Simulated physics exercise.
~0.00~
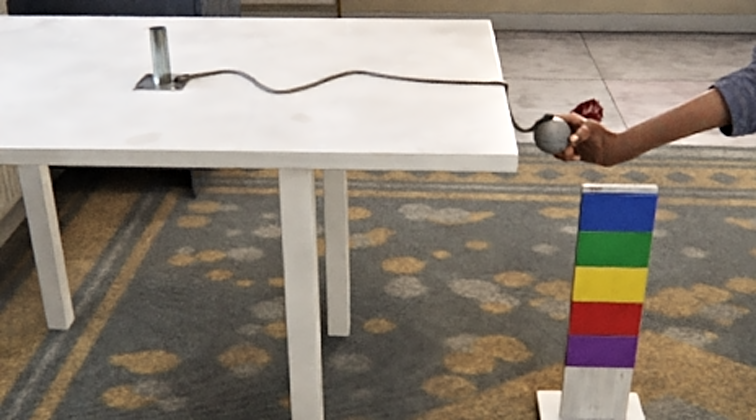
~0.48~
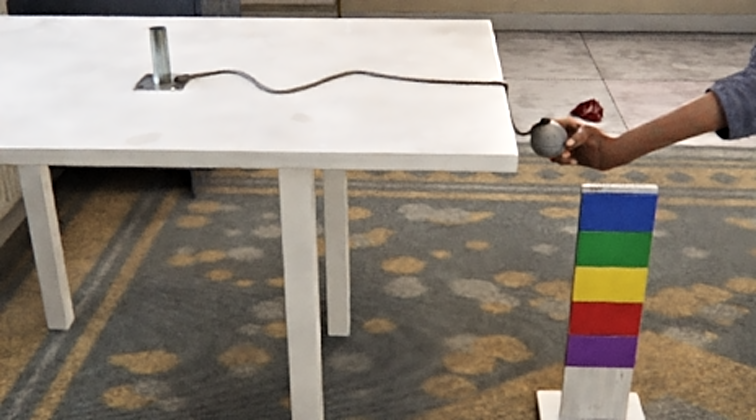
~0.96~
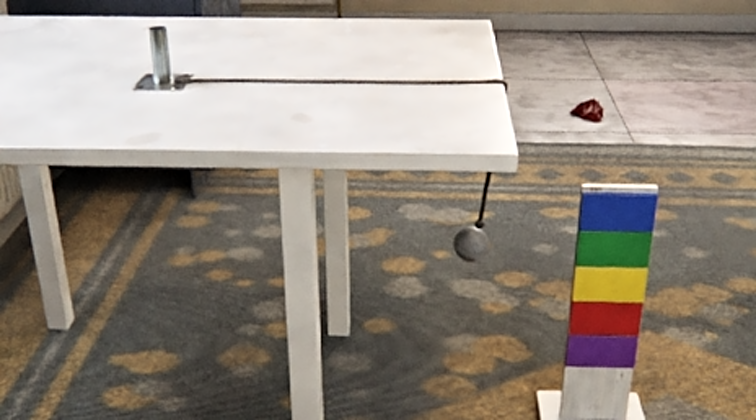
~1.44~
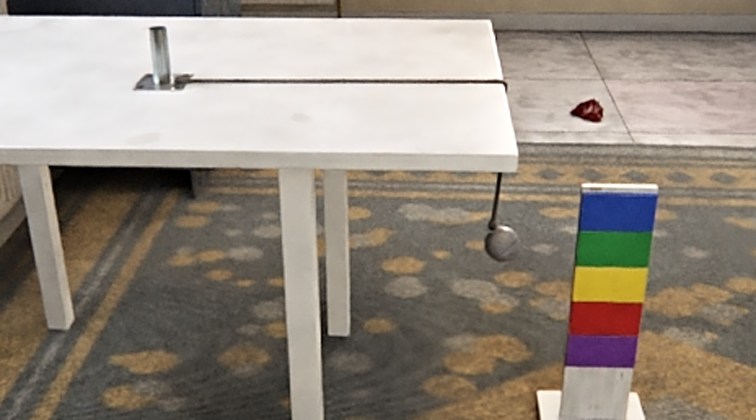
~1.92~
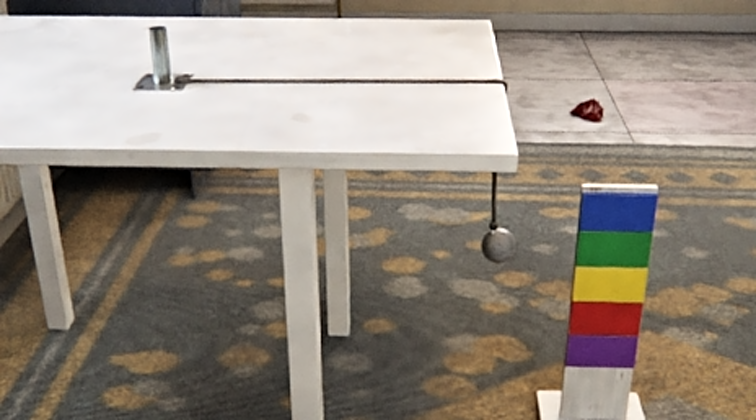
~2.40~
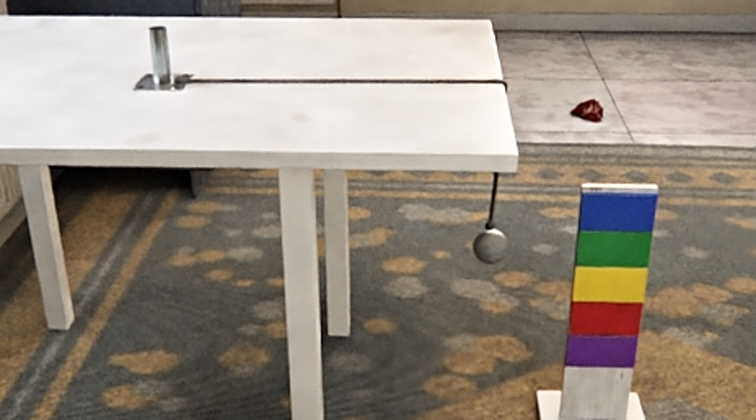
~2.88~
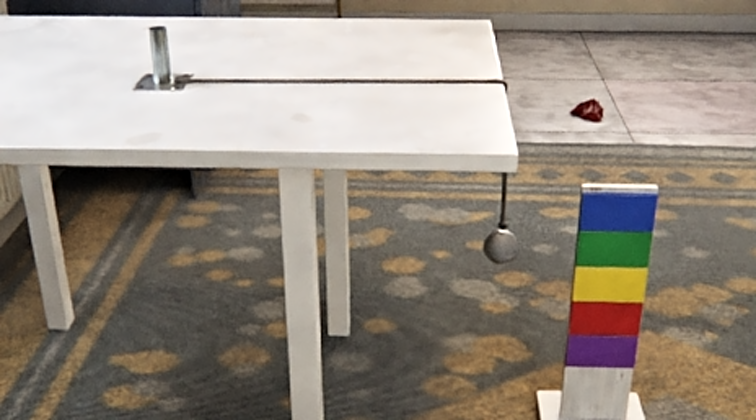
A grey ball drops from a hand, swings on its lead and hangs level with green.
